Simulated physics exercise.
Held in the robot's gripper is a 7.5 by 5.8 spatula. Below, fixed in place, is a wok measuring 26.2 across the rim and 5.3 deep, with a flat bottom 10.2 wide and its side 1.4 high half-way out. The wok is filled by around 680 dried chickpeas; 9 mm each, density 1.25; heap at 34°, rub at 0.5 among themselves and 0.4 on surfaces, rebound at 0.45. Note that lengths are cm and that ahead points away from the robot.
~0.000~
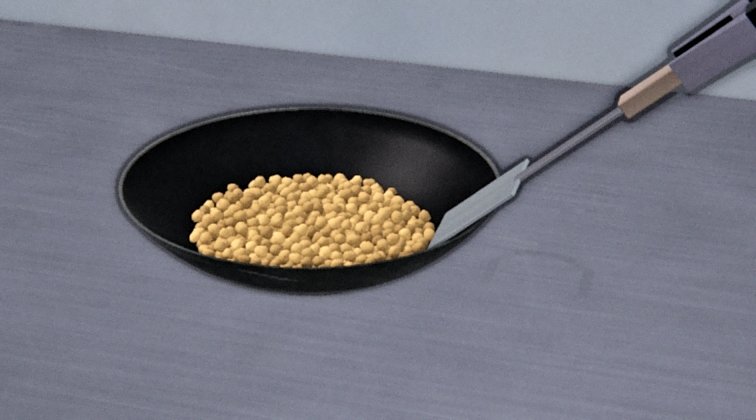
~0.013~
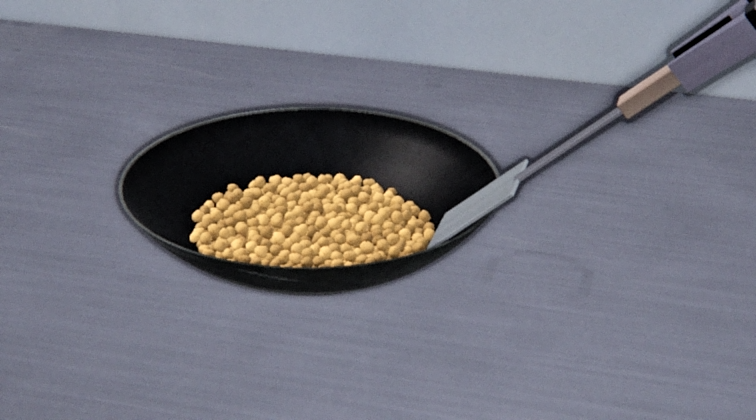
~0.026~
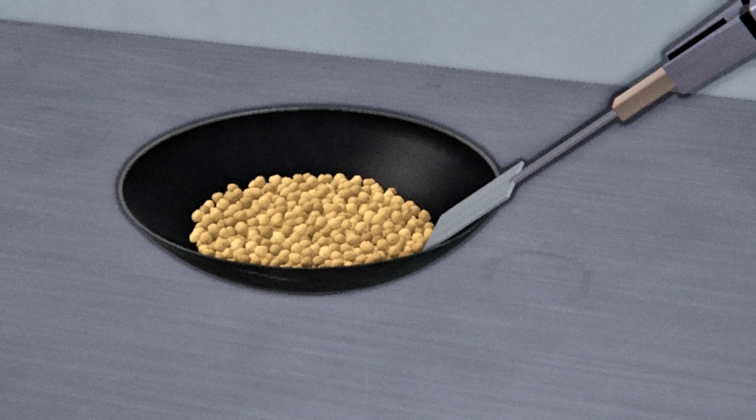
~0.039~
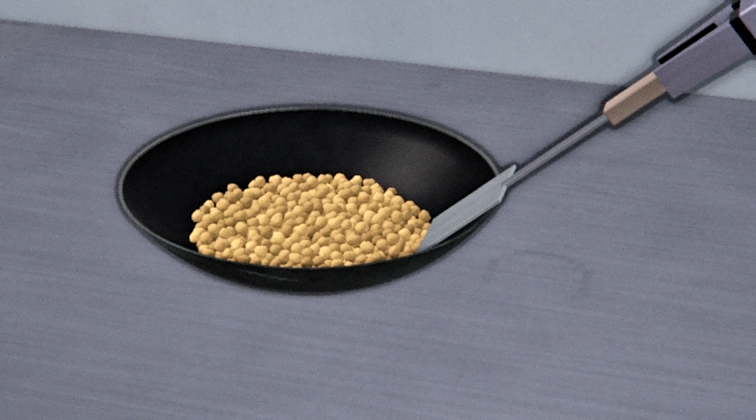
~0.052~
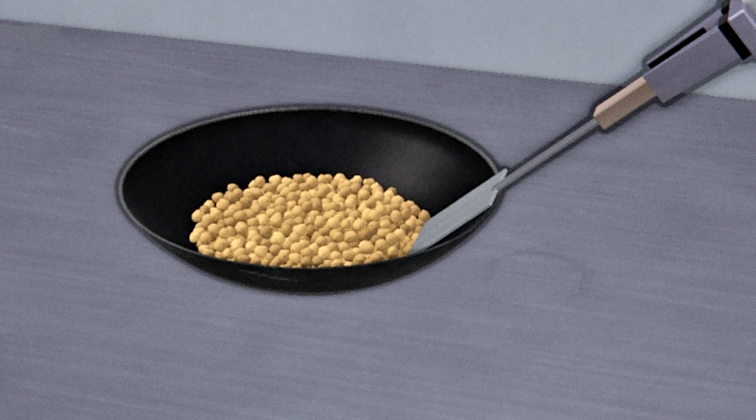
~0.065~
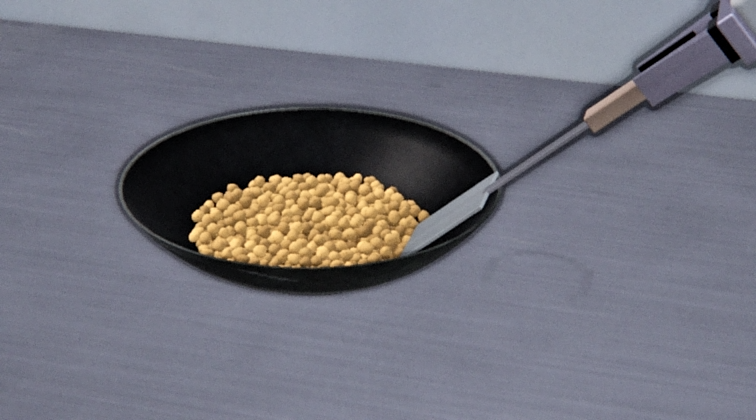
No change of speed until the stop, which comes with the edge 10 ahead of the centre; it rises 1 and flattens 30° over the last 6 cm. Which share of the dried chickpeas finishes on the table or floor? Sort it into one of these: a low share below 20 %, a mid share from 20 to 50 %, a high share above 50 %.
A low share, below 20 %.
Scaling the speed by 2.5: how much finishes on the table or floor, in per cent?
About 30 per cent.
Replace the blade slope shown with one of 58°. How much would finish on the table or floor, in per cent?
10 %.
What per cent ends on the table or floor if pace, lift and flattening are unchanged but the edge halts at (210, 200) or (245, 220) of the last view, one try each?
Try 1: Approx. 0 %; try 2: Approx. 0 %.
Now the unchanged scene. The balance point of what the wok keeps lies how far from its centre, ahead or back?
Roughly 3.5 centimetres ahead.
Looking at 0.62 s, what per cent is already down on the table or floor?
Fraction noted: Close to 5 per cent.
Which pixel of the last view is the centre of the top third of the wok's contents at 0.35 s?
Near pixel (206, 192).
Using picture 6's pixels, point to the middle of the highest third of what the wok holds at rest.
The centre sits close to (209, 196).
After 0.21 s, sloping 42°, highest piece 4 above the table; 681 in the wok.
After 0.35 s, sloping 33°, highest piece 5 above the table; 681 in the wok.
After 0.62 s, sloping 12°, highest piece 7 above the table; 634 in the wok, 44 on the table or floor, 3 on the blade or in flight.
After 1.67 s, sloping 12°, highest piece 6 above the table; 634 in the wok, 47 on the table or floor.
At rest, 634 in the wok, 47 on the table or floor. That is 7 % on the table or floor.
